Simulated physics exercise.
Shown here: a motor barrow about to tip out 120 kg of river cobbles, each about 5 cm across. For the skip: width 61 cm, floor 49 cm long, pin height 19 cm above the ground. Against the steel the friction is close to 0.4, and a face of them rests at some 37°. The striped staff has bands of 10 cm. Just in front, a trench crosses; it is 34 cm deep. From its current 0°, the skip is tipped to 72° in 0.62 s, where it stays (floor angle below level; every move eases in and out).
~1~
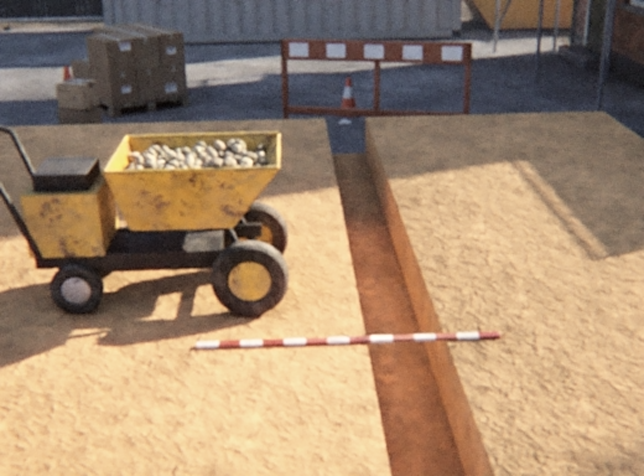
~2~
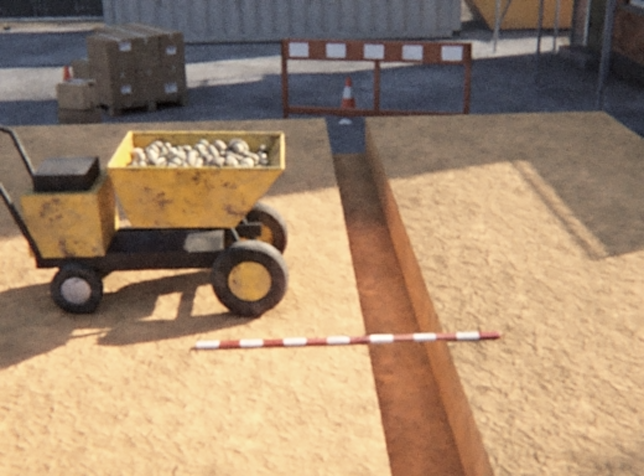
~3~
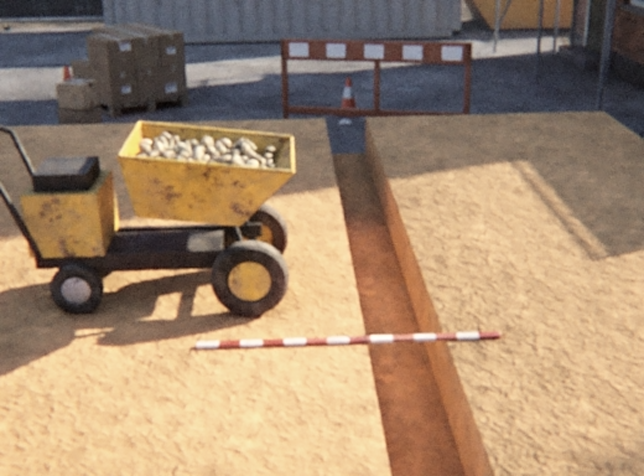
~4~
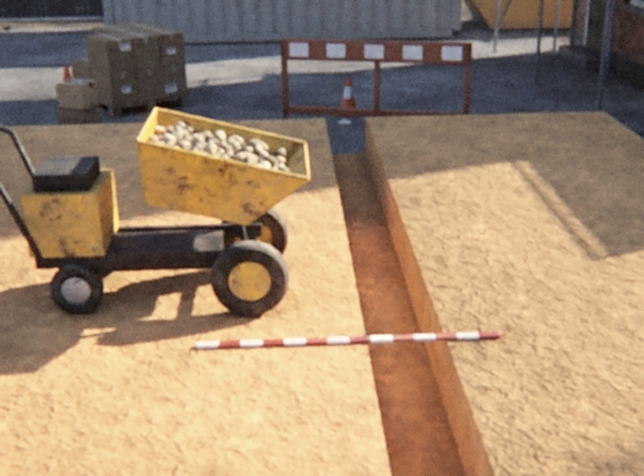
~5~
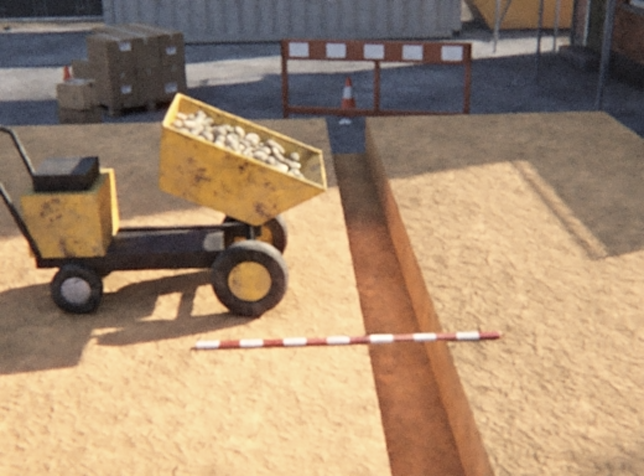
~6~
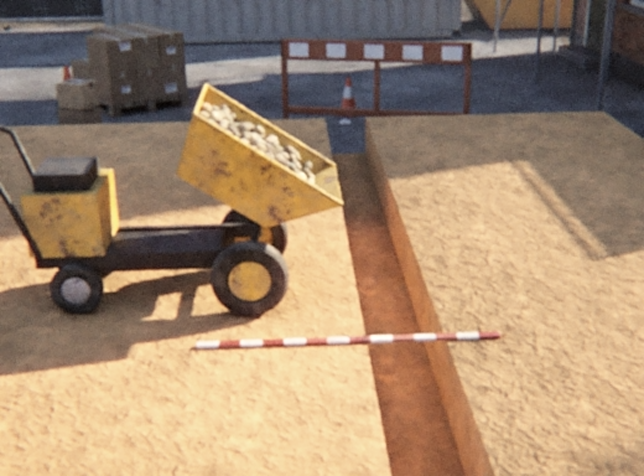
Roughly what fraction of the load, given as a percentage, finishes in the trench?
Some 64 per cent of the stones.
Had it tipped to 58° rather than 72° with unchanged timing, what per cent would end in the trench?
Roughly 45%.
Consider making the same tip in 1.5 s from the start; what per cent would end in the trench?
90 per cent.
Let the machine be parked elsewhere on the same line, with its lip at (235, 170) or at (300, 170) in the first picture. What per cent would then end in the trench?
I'd expect close to 95 per cent at the first and 45 per cent at the second.
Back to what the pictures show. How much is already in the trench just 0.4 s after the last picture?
About 30 per cent by then.
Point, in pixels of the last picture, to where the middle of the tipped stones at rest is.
Roughly at (412, 324).
Then, 0.2 s after the last picture the floor is at 60°, 100 % in the skip; the foremost stones are at (353, 217).
Then, 0.4 s after the last picture the floor is at 72°, 63 % in the skip, 32 % in the trench, 5 % past the trench; the foremost stones are at (444, 282).
Then, 0.8 s after the last picture the floor is at 72°, 14 % in the skip, 50 % in the trench, 35 % past the trench; the foremost stones are at (603, 282).
Then, 2.7 s after the last picture the floor is at 72°, 0 % in the skip, 64 % in the trench, 36 % past the trench; the foremost stones are past the picture's edge.
